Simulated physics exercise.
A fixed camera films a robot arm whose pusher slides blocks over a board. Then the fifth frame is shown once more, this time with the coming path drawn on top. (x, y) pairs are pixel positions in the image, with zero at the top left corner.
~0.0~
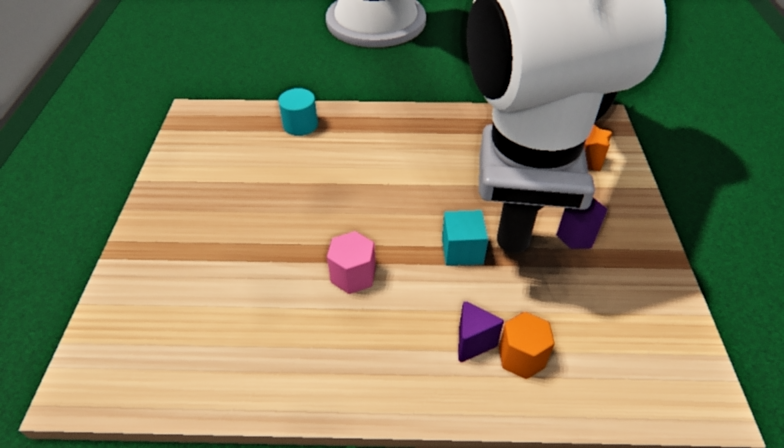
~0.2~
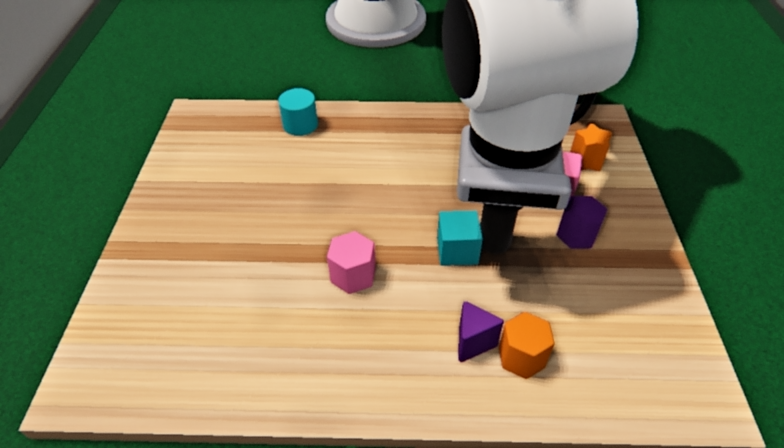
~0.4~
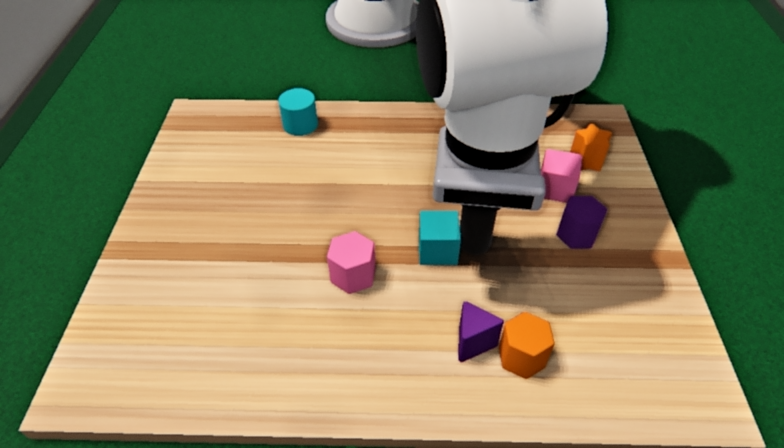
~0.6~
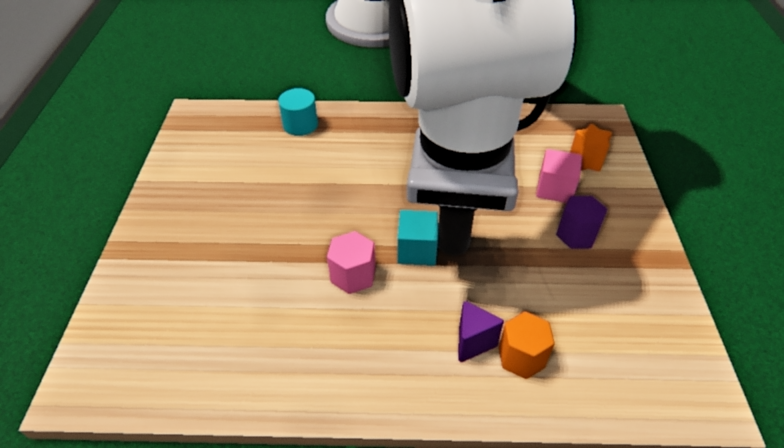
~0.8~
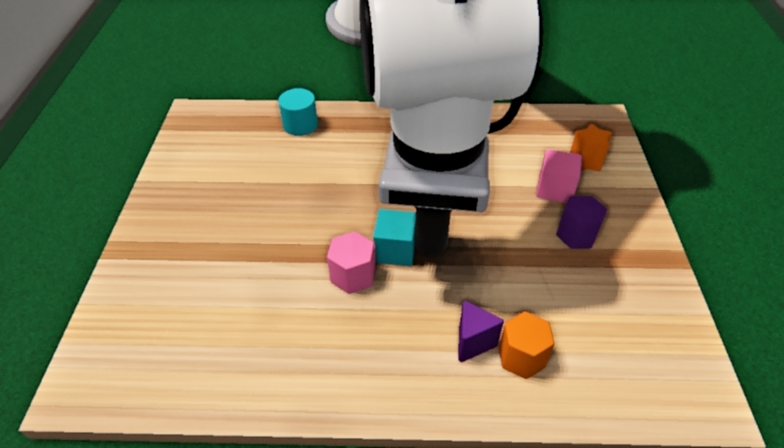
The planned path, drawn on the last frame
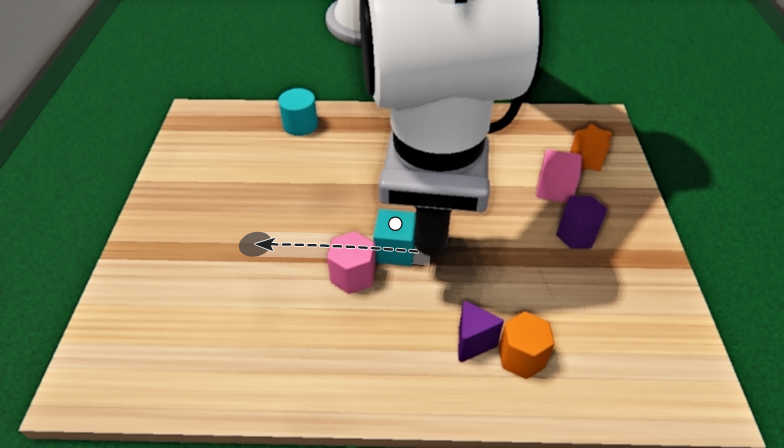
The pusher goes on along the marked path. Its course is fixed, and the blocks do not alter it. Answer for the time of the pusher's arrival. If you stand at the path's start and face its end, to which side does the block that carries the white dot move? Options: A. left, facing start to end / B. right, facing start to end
B.
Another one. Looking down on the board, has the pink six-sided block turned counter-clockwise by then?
It seems so.
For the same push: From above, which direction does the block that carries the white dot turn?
If we look at it from overhead, the block that carries the white dot pivots clockwise.
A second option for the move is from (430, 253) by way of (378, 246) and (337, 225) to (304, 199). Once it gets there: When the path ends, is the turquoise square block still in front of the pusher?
Final answer: No.
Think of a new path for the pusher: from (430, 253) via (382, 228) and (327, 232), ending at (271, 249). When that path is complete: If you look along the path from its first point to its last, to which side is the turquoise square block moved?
Seen from start to end, it moves left.
The line goes from (430, 253) directly to (255, 244); the dot is on the turquoise square block.
On the path given first. One third of the way, pusher (370, 240); pink six-sided block (346, 251), turned 15° anticlockwise; turquoise square block (335, 214).
Two thirds of the way, pusher (312, 237); pink six-sided block (344, 252), turned 20° anticlockwise; turquoise square block (280, 204), turned 35° clockwise.
At the end, pusher (253, 236); pink six-sided block (344, 252), turned 20° anticlockwise; turquoise square block (250, 192), turned 75° clockwise.
